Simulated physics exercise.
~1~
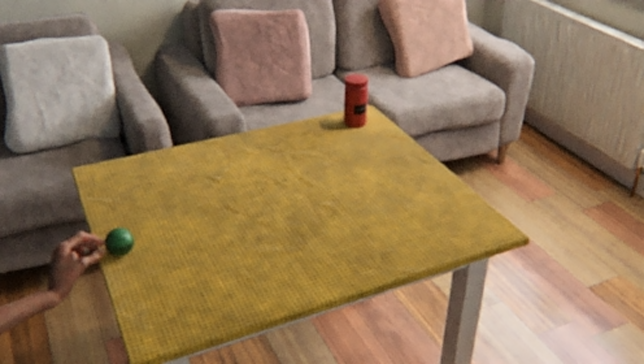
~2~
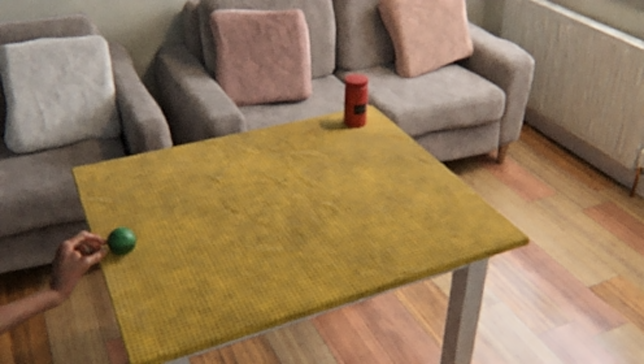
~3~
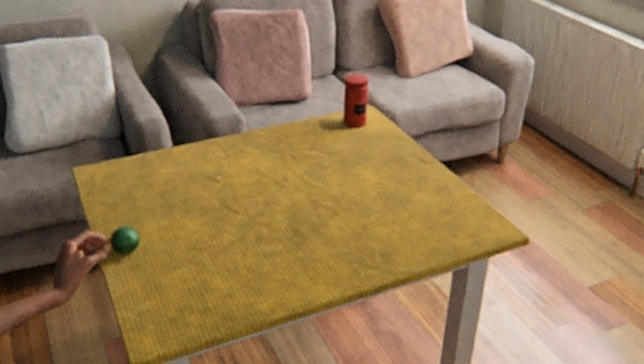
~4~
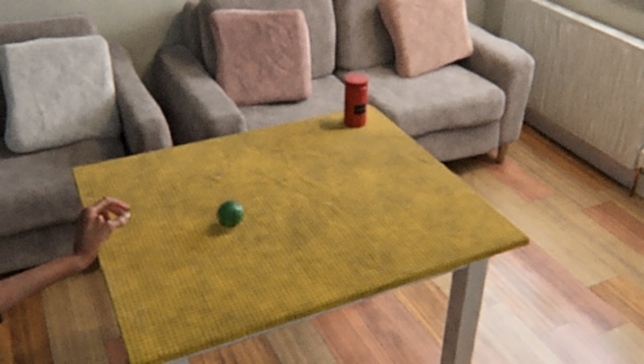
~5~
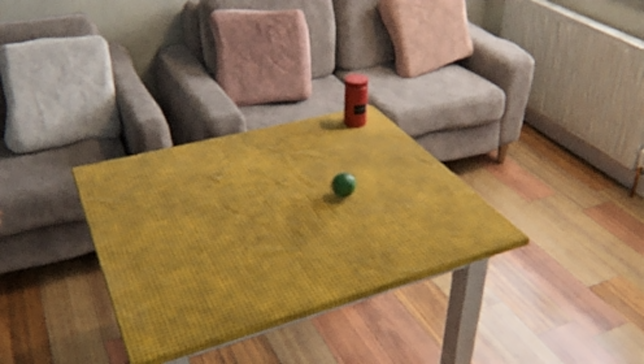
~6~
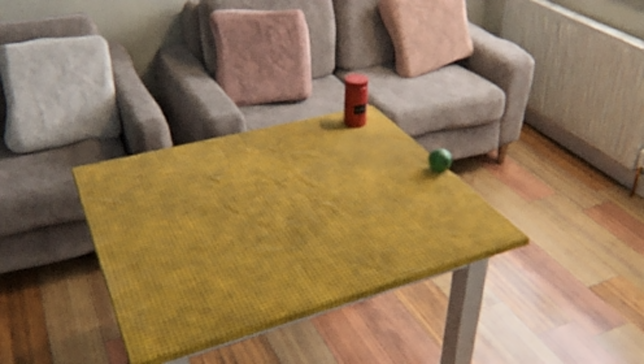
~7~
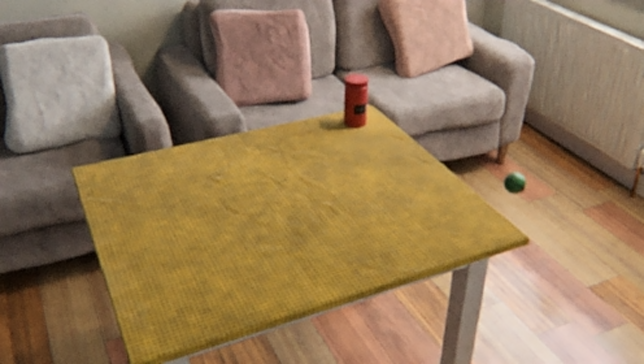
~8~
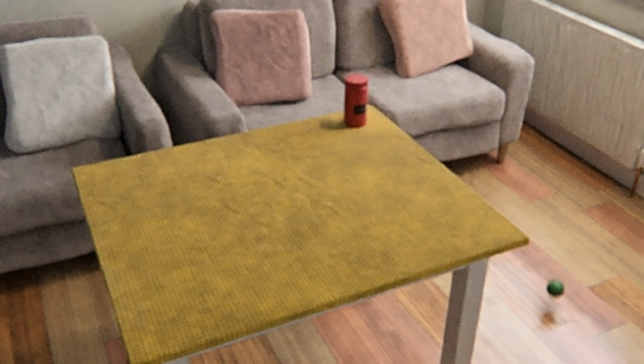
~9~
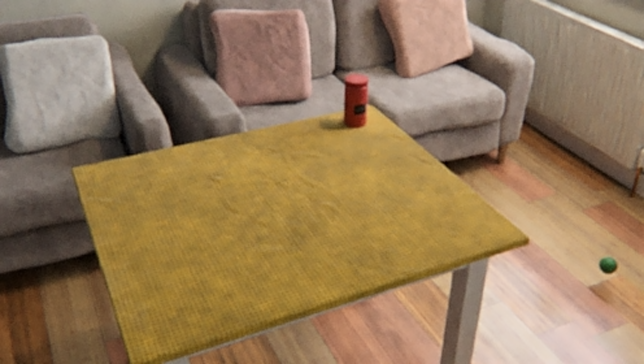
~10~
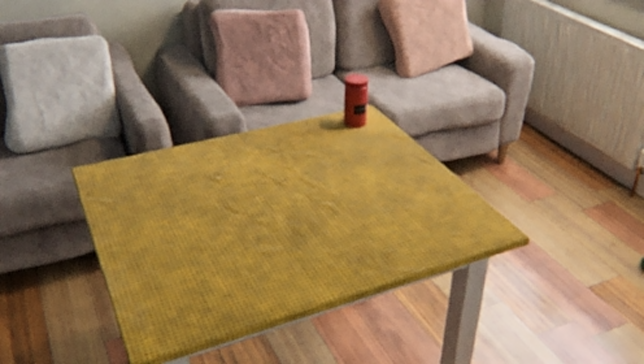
Green ball rolling from a hand across a yellow table past a red jar, dropping to the floor and bouncing off right.
